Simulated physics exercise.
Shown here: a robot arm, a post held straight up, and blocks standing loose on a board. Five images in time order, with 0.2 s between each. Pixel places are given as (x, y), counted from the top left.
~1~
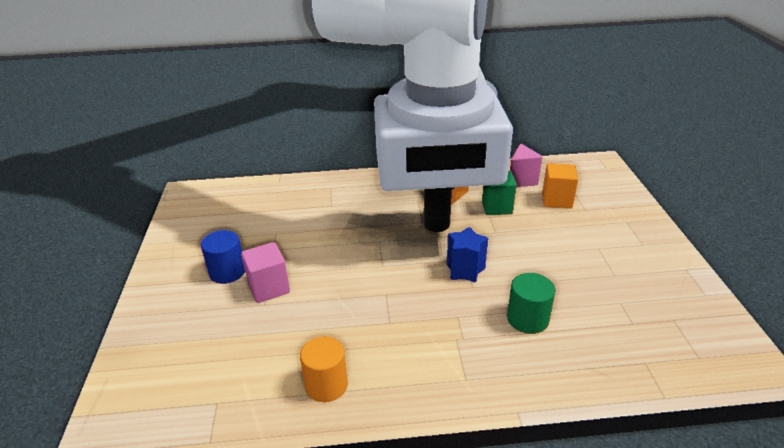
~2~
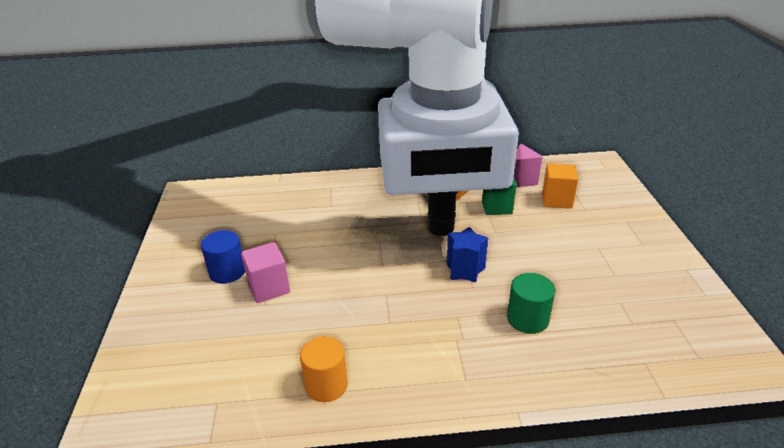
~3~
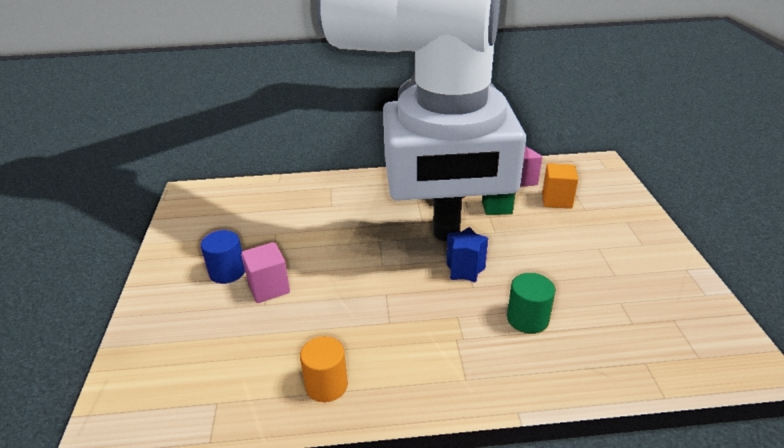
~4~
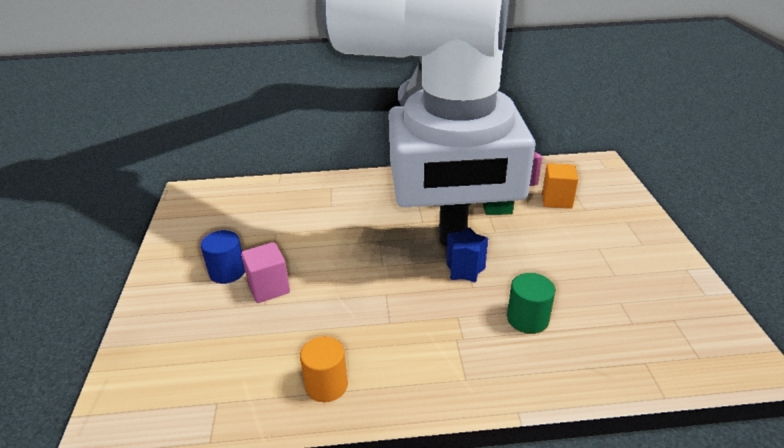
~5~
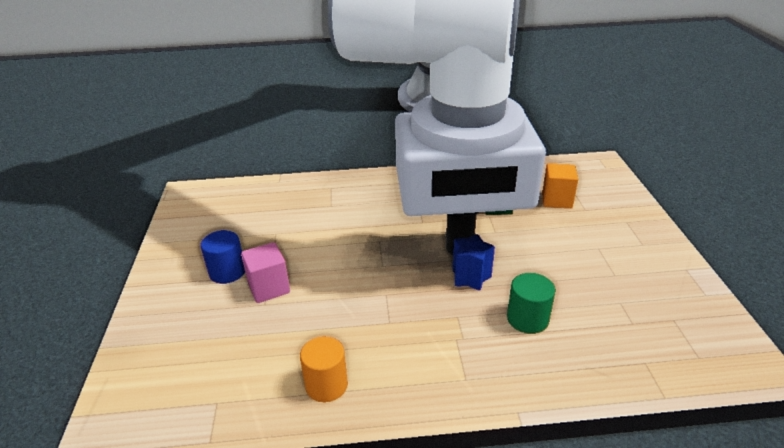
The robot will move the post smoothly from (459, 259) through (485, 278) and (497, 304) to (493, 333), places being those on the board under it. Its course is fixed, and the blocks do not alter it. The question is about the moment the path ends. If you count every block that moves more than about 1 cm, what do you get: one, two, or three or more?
Count: Two.
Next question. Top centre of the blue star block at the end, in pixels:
The spot you're after is about (499, 326) in the image.
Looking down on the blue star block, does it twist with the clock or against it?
It goes round the way clock hands do.
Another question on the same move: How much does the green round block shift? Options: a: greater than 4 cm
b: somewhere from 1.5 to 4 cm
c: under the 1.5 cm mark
The correct letter is b.
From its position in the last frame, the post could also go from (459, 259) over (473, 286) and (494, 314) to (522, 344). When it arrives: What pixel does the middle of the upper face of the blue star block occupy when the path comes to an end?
In the picture, it is at (541, 337).
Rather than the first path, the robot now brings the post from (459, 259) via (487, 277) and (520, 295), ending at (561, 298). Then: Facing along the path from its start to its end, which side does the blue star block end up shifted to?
Out to the right.
On the path given first. One third of the way, post at (486, 268); blue star block at (493, 267), turned 15° clockwise.
Two thirds of the way, post at (499, 294); blue star block at (501, 295), turned 25° clockwise; green round block at (548, 299).
At the end, post at (494, 322); blue star block at (499, 326), turned 25° clockwise; green round block at (548, 299).
